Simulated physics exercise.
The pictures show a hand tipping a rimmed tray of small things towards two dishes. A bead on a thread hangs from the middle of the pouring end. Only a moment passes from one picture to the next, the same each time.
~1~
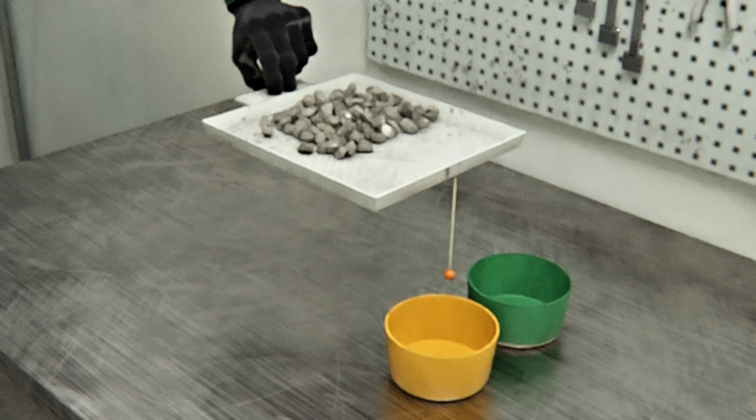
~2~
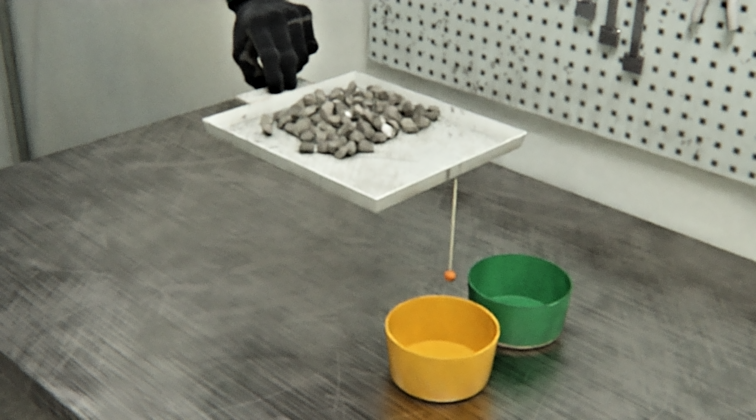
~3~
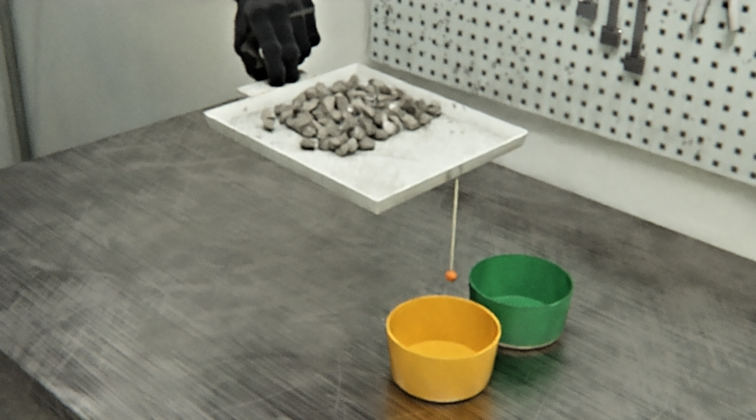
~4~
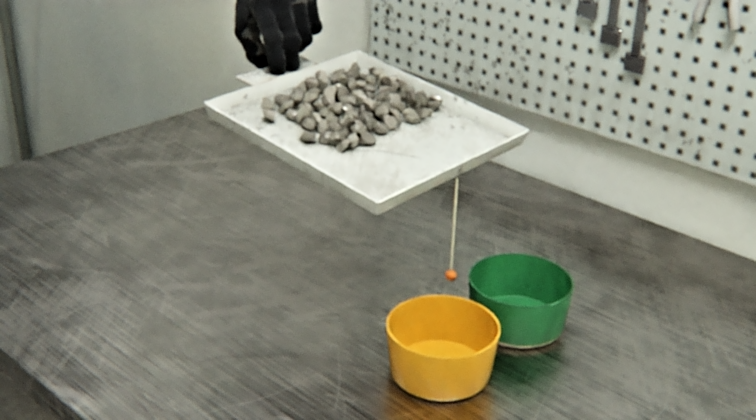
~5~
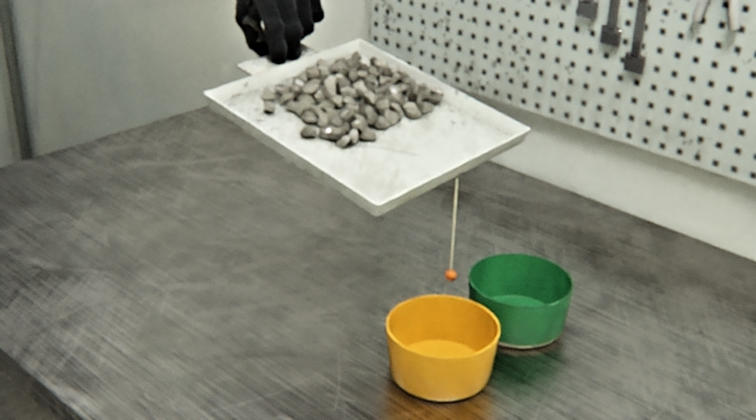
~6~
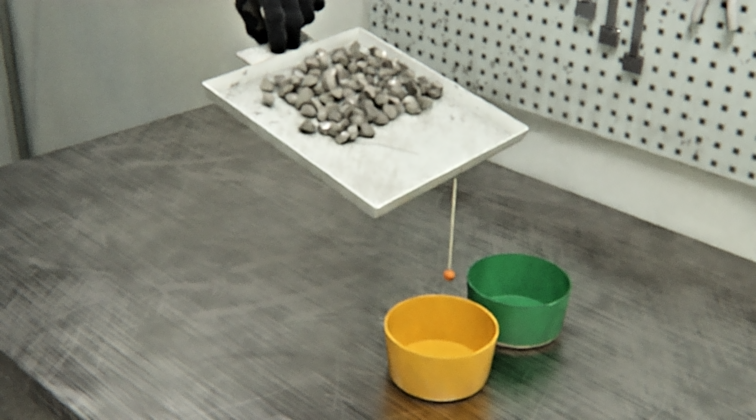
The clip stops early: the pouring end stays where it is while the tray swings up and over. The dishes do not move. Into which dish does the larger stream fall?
It favours the left dish.
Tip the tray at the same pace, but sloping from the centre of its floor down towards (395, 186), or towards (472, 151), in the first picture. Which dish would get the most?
First left, then the right-hand dish.
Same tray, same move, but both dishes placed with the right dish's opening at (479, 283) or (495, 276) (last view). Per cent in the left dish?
In turn 60 and 60 in a hundred.
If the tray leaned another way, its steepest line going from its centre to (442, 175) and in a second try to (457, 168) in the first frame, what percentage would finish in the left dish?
Roughly 40 per cent, and 20 per cent.
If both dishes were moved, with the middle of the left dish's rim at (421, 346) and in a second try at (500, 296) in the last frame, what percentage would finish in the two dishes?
In turn 80 and 30 in a hundred.
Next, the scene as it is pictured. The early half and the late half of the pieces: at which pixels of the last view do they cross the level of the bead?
At about (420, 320), then at (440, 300).
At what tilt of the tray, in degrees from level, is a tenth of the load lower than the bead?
Around 60° of tilt.
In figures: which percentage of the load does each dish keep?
Left dish near 60 in a hundred; right dish near 10.
Soon, tray tipped steeply; most on the tray; a stray few in the left dish; a small part in the air.
A while on, tray tipped right over; about a third on the tray; about a third in the left dish; a stray few in the right dish; a small part outside both; a small part in the air.
Towards the end, tray tipped past a quarter turn; about two thirds in the left dish; a small part in the right dish; about a third outside both.
Finally, tray tipped past a quarter turn; about two thirds in the left dish; a small part in the right dish; about a third outside both.
